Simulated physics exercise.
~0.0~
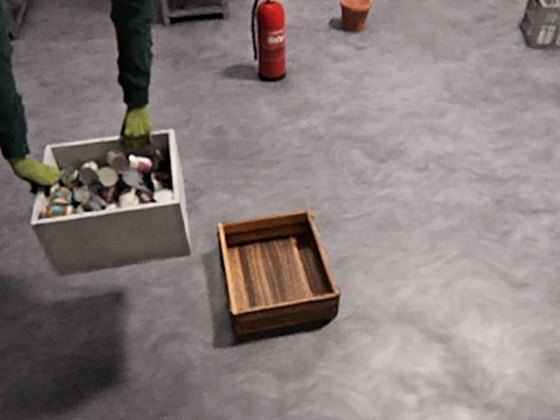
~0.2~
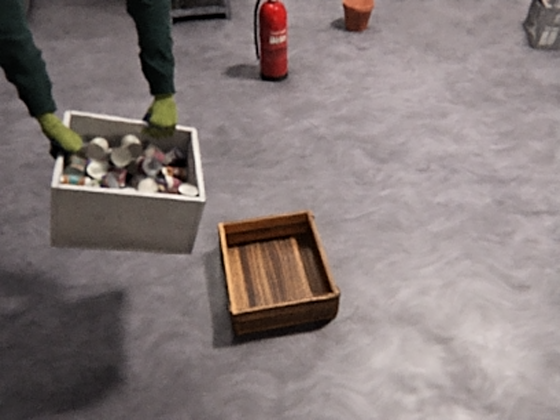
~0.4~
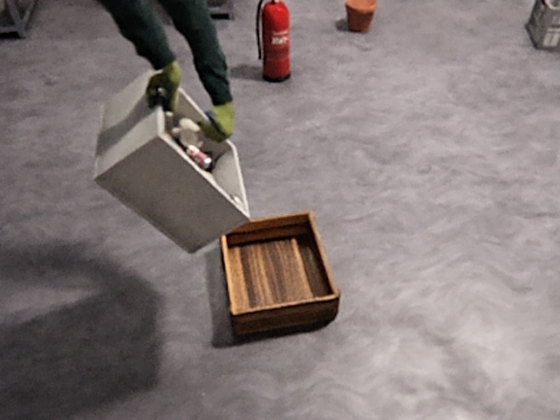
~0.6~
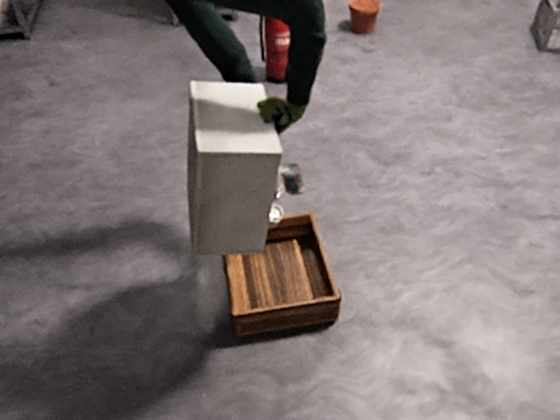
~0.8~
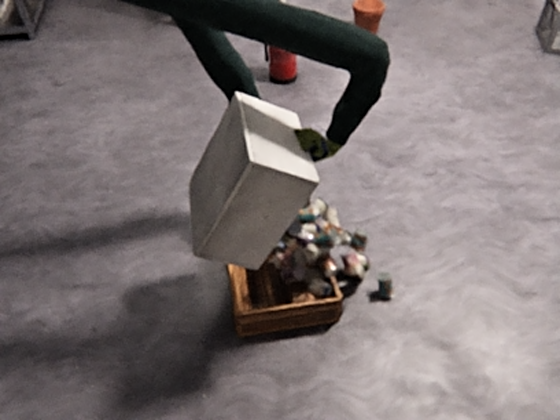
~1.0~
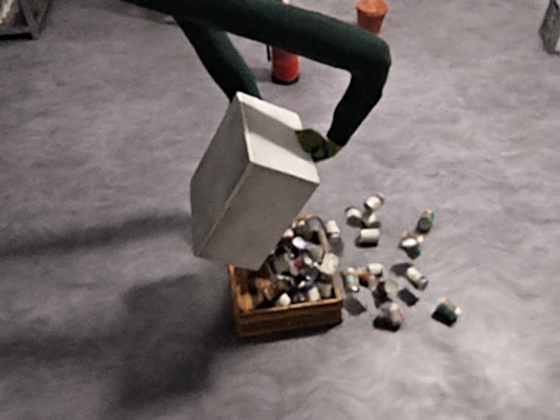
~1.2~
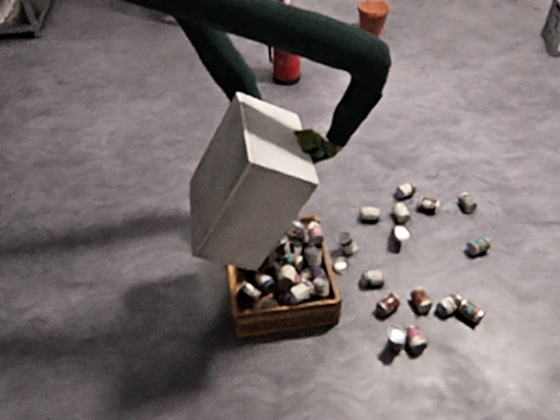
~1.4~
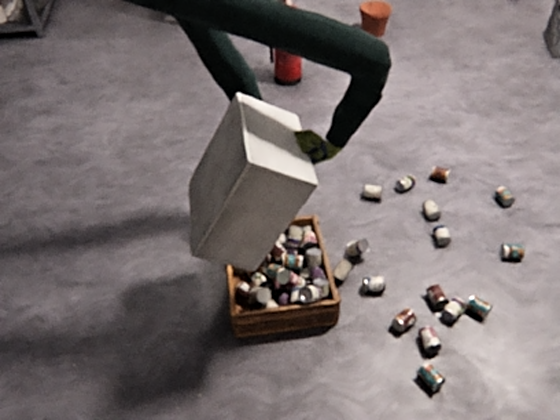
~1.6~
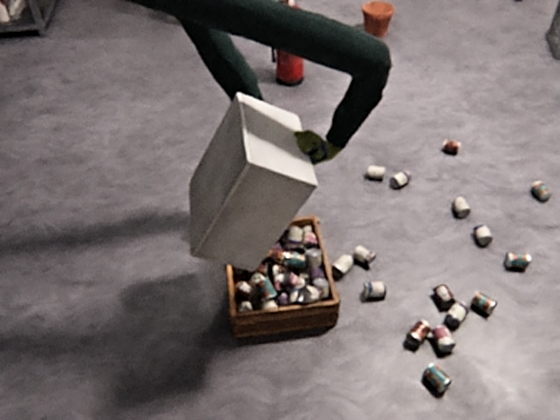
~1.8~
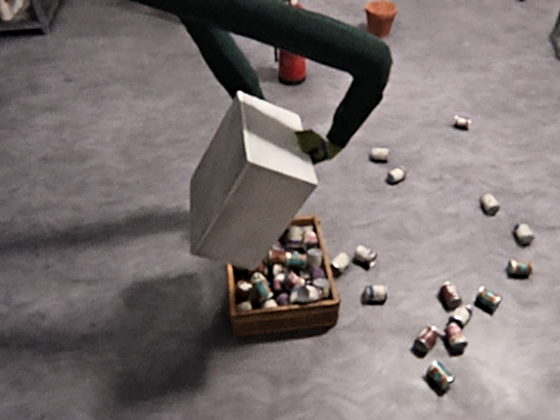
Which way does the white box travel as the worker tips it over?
It moves to the right, ending up tilted above the wooden box.
A white box full of small tins is held by two green-gloved hands at the left, seen from above on a swirly grey floor, with an open brown wooden box near the middle and a red fire extinguisher and an orange pot behind. The arms carry the white box right and tip it over steadily until its mouth points down over the wooden box. Tins pour out in a heap, some landing inside and others spilling over to the right. The white box is then held still while the loose tins roll and spread across the floor. At the end the wooden box is full of tins, and a smaller number lie scattered to its right.
